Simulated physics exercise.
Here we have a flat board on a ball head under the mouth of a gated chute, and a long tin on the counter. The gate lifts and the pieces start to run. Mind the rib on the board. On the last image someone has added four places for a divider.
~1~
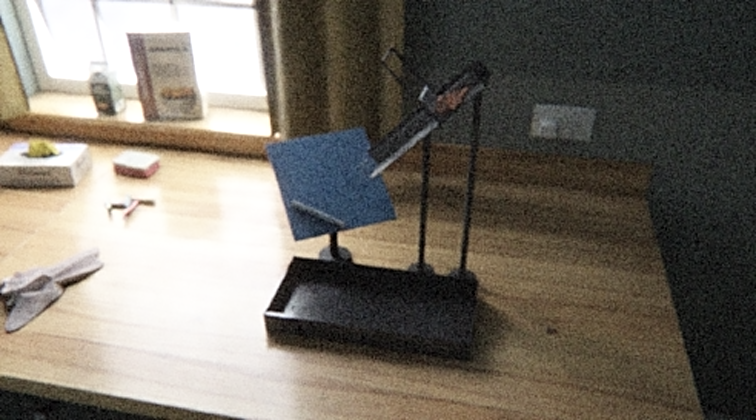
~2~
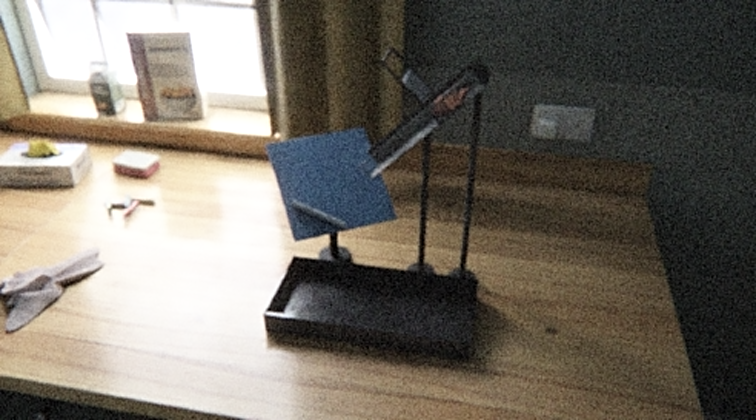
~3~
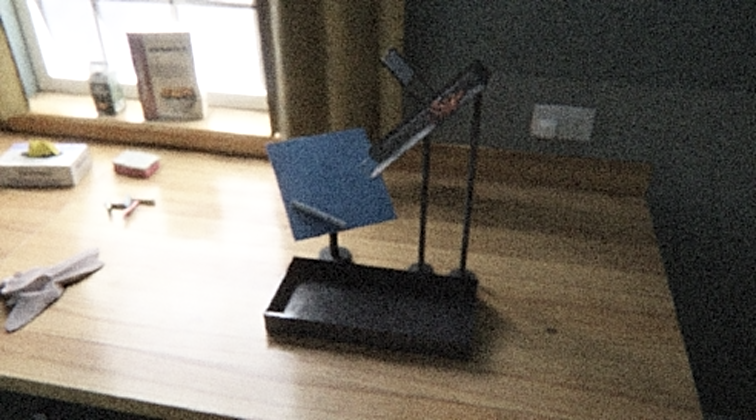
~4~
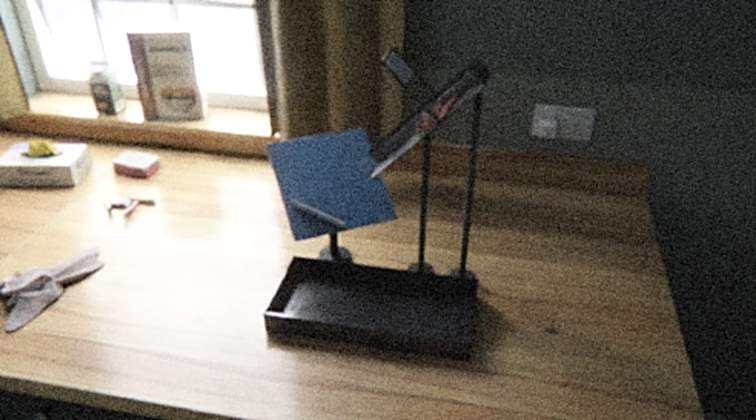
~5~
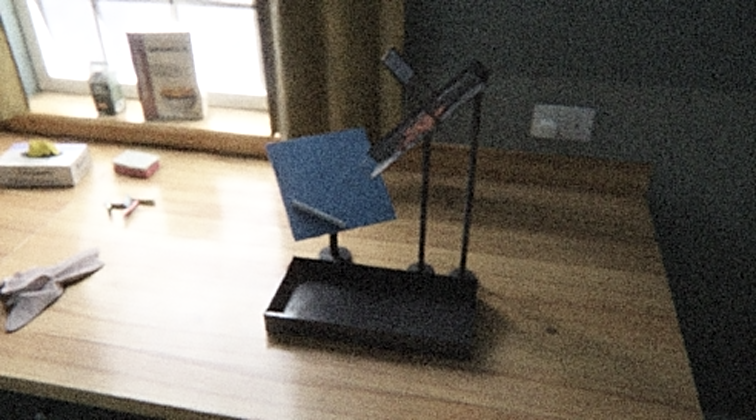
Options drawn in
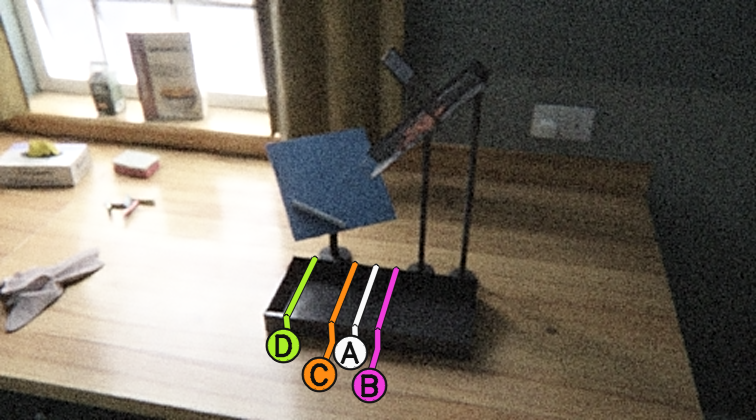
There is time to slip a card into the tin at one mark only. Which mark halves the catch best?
A works best here.
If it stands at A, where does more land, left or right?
More lands on the left.
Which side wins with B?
The left side.
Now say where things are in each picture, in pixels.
Load behind the gate at (448, 101), clay pellets; lip of the chute at (375, 172), sloping fairly steeply, in the first frame.
Middle of the board at (331, 181), tilted fairly steeply; middle of its low edge at (348, 229); of its high edge at (316, 135), in the second frame.
Front corners of the tin at (263, 312) and (470, 343), empty; front of the load at (434, 116), in the third frame.
Middle of the load at (437, 117); its front at (418, 129), about a quarter of the way to the lip; rib from (292, 200) to (346, 224), in the fourth frame.
Middle of the load at (426, 126); its front at (399, 149), about half of the way to the lip, in the fifth frame.
On the marked copy, line A crosses the front rim at (355, 326); line B crosses the front rim at (377, 329); line C crosses the front rim at (331, 323); line D crosses the front rim at (286, 316).
With A, of what is caught, about two thirds on the left of the divider, about a third on the right.
With B, of what is caught, nearly all on the left of the divider, a small part on the right.
With C, of what is caught, a stray few on the left of the divider, nearly all on the right.
With D, of what is caught, none on the left of the divider, all on the right.
